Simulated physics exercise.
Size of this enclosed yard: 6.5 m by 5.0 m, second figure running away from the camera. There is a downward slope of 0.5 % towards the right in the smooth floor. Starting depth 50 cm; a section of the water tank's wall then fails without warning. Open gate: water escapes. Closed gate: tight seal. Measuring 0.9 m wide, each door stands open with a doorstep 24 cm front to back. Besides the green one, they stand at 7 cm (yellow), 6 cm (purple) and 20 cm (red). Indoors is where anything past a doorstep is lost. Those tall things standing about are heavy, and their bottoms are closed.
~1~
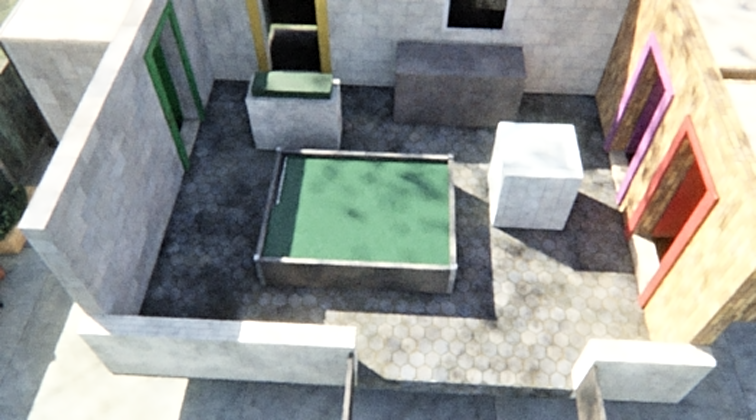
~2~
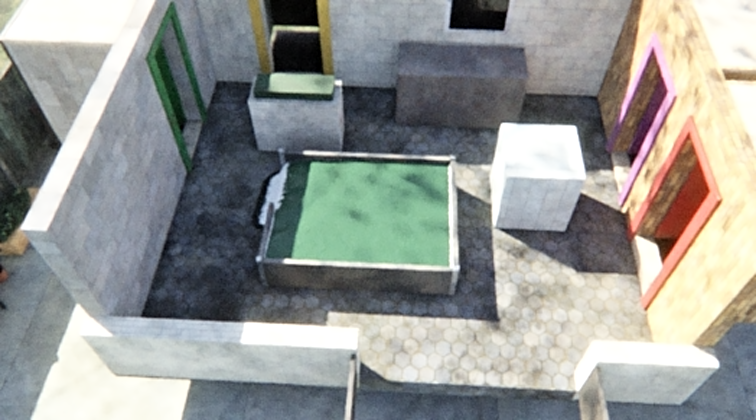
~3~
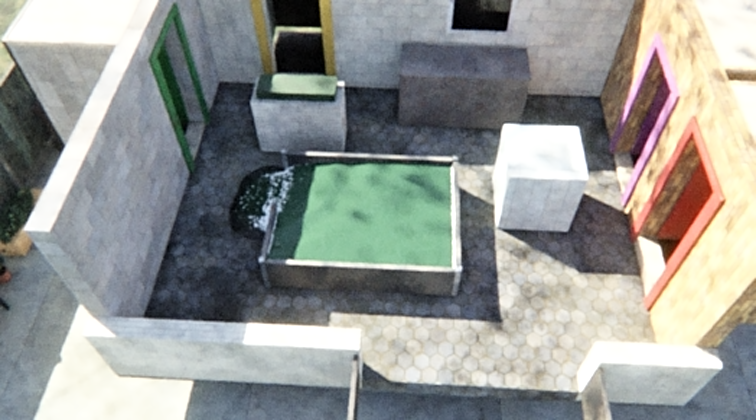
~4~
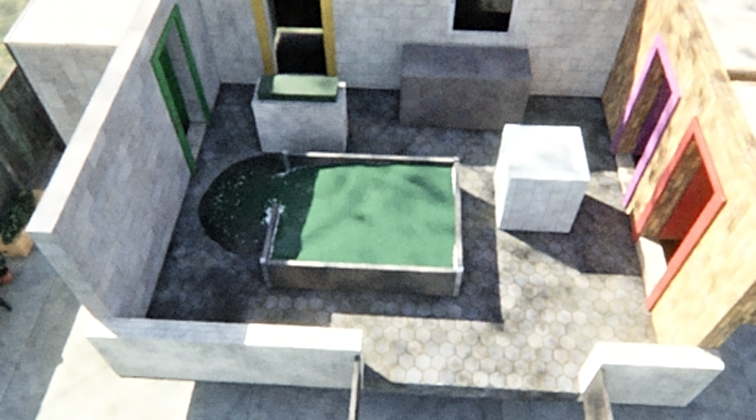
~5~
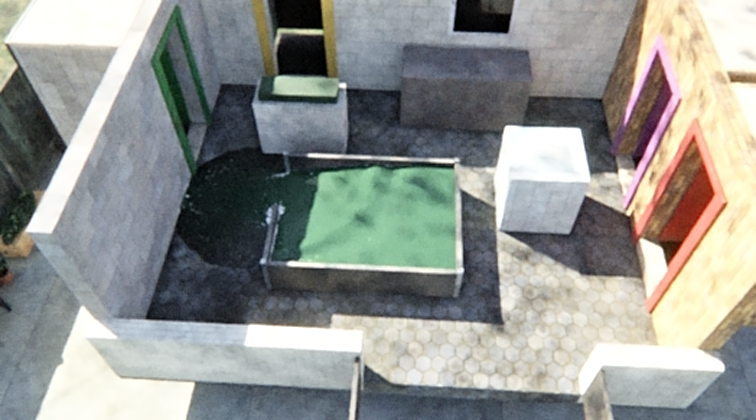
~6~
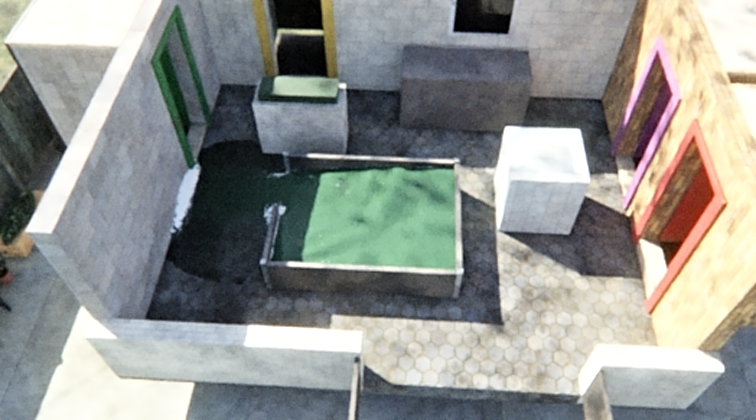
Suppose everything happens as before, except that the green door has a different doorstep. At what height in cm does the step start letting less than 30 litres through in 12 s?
At about 16 cm.
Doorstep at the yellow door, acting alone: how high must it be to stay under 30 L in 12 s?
At yellow, roughly 6.0 cm.
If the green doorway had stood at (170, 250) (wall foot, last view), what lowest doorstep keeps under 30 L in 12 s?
Roughly 14.0 cm.
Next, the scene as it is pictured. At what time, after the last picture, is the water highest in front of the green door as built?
Crest at t of about 1.0 s.
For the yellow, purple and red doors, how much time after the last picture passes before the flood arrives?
Arrival: Yellow 1.6 s, purple 6.0 s, red 5.0 s.
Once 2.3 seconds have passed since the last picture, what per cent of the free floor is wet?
Around 35 per cent of the free floor.
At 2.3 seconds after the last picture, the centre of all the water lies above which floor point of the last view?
My guess is close to (307, 222).
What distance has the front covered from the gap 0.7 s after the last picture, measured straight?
About 2.6 m.
Then, 0.7 s after the last picture water covers 15 % of the floor, deepest (30 cm) near (199, 194); 19 cm at the green door, 9 litres in over its 8 cm doorstep.
Then, 2.3 s after the last picture water covers 35 % of the floor, deepest (27 cm) near (221, 89); 18 cm at the green door, 90 litres in over its 8 cm doorstep.
Then, 11.3 s after the last picture water covers 95 % of the floor, deepest (11 cm) near (595, 119); 6 cm at the green door, 164 litres in over its 8 cm doorstep.
At the green door as built, the water peaked near 21 cm, 1.1 s after the last picture.
With a doorstep of 14.5 cm, 46 litres would have come in within the 12 s; with 19.5 cm, 11 litres. So under 30 litres takes about 16 cm.
